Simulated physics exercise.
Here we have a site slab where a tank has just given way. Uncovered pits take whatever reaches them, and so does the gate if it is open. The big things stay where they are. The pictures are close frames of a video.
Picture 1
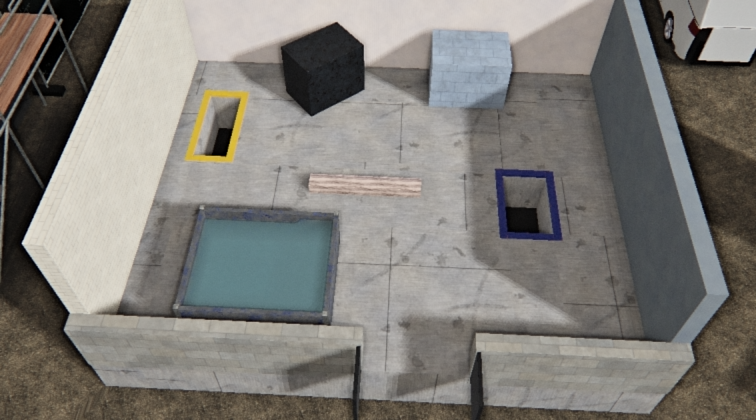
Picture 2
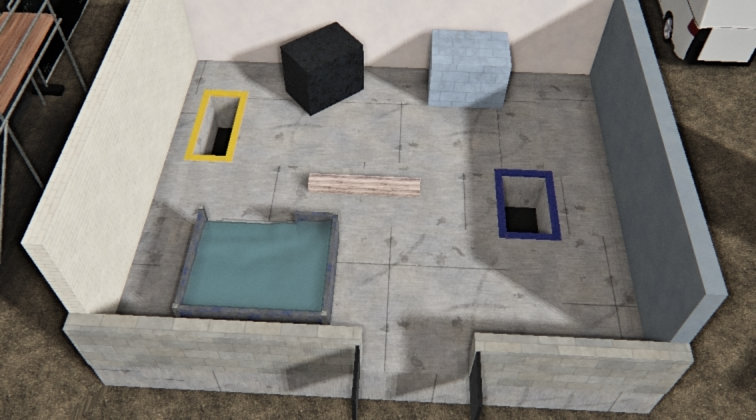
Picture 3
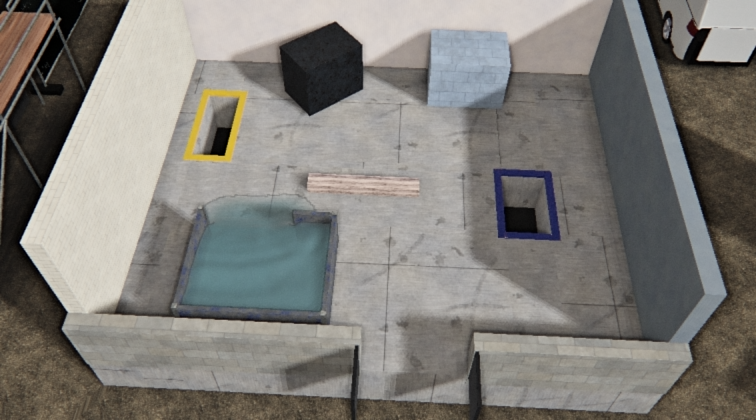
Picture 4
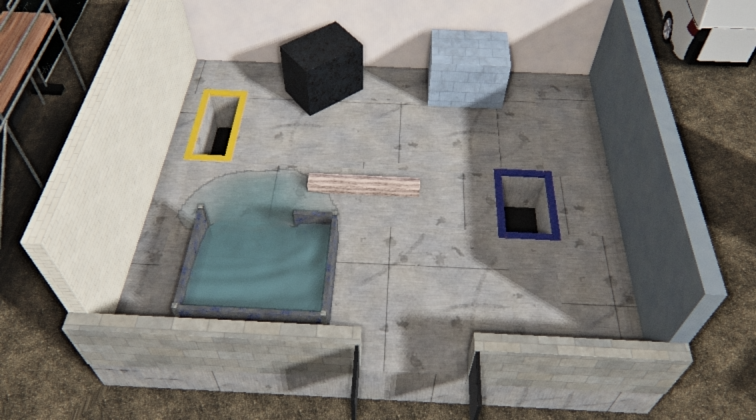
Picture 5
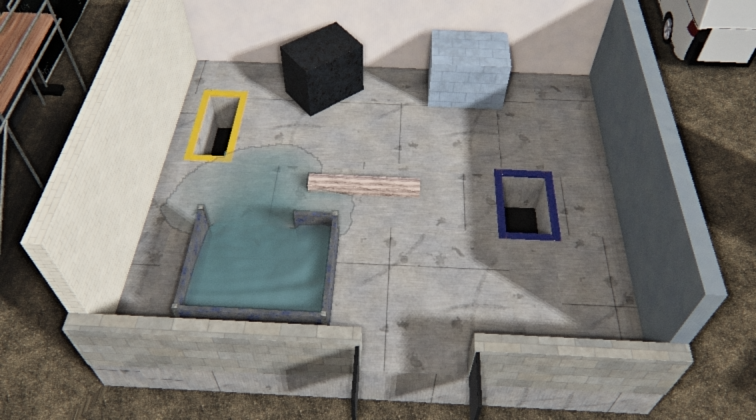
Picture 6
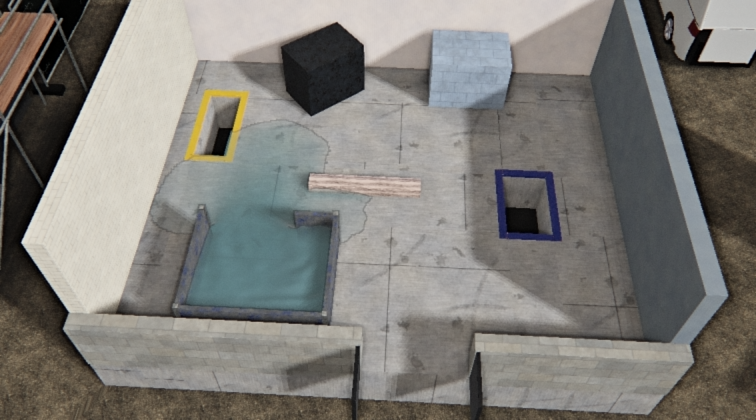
Water bursts from the far side of a tank at the front left of a walled concrete slab, seen from high above the front. Behind it are a yellow-framed opening at left, a black block and a pale blue block, with a pinkish plank mid-floor and a blue-framed opening at right. The far wall breaks, and the water fans backward past the plank's left end to beside the yellow frame, the camera still.
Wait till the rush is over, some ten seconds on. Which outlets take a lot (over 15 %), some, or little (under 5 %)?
One by one: The gate takes less than 5 %; the blue pit takes less than 5 %; the yellow pit takes more than 15 %.
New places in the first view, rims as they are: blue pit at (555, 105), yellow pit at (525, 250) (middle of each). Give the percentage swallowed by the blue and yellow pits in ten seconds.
Roughly, in per cent: Blue 4, yellow 4.
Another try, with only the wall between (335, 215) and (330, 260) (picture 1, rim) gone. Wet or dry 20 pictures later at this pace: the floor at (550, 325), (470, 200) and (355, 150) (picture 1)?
One after the other: Flooded, under water, free of water.
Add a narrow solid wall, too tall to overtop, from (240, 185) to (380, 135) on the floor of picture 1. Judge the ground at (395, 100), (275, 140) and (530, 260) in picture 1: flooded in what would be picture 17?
One after the other: Dry, dry, not flooded.
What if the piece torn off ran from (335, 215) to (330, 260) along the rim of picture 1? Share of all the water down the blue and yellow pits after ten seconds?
In per cent: Blue 35, yellow 0.
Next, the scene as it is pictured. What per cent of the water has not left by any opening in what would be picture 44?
Roughly 58 per cent.
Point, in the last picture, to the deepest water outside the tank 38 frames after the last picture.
Close to (197, 67).
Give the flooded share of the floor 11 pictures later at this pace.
Some 35 per cent.
A moment on, water covers 25 % of the floor; the gate 0 %, the blue pit 0 %, the yellow pit 4 %.
Next, water covers 35 % of the floor; the gate 0 %, the blue pit 0 %, the yellow pit 11 %.
Then, water covers 35 % of the floor; the gate 0 %, the blue pit 1 %, the yellow pit 23 %.
Later, water covers 45 % of the floor; the gate 0 %, the blue pit 1 %, the yellow pit 40 %.
In the end, water covers 55 % of the floor; the gate 0 %, the blue pit 3 %, the yellow pit 53 %.
